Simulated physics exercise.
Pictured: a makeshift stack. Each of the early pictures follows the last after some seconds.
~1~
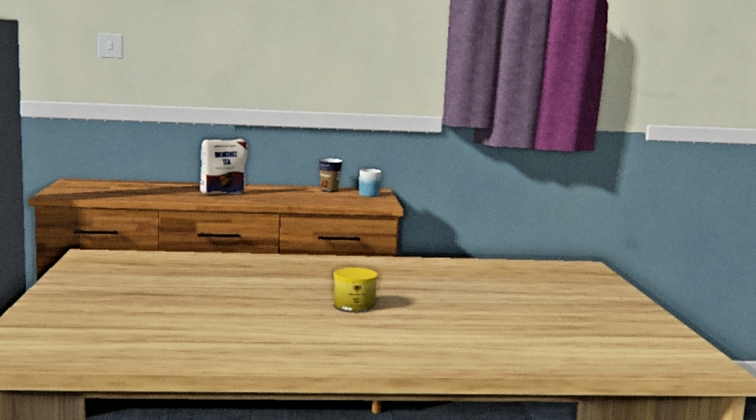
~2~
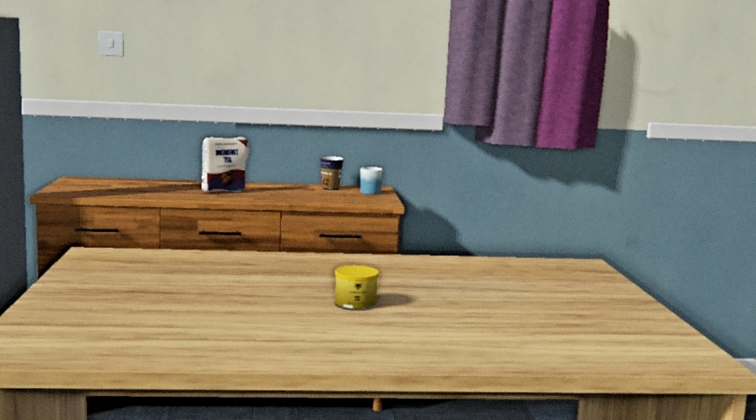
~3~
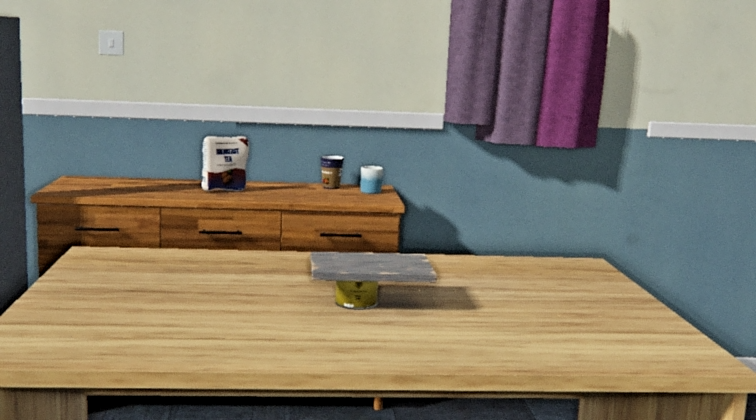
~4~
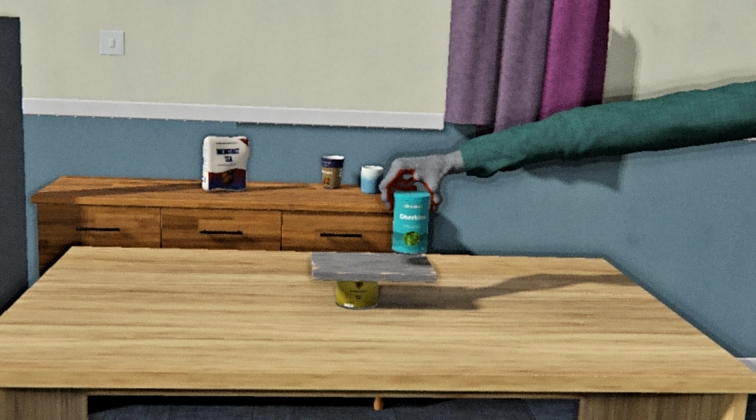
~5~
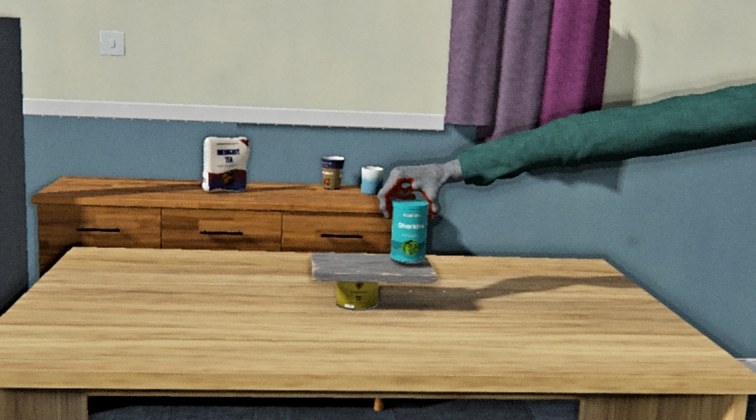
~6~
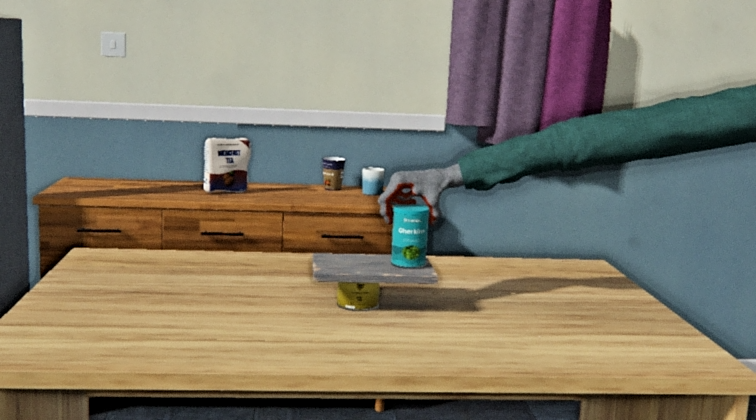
A room with blue and cream walls is seen from a steady, slightly raised view facing a pale wooden table, with purple and magenta curtains and a brown drawer unit holding a white bag and two small containers behind. A yellow tub sits alone mid-table, then a flat grey board lies across it. A green-sleeved arm reaches in from the right and lowers a turquoise tin onto the board's right side, still gripping it.
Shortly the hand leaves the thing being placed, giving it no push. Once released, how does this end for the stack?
It will fail to support the load.
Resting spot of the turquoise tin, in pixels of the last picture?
I'd point to roughly (476, 291).
Then, 0.40 s later than the last frame, turquoise tin now fallen; grey board tilted by 44°.
Then, 0.50 s later than the last frame, grey board tilted by 34°.
Then, 0.60 s later than the last frame, grey board tilted by 17°.
When it is over, fallen, turquoise tin; moved from the start, grey board; yellow tub as before. End places, in pixels of the last picture, turquoise tin near (476, 291). The stack comes apart.
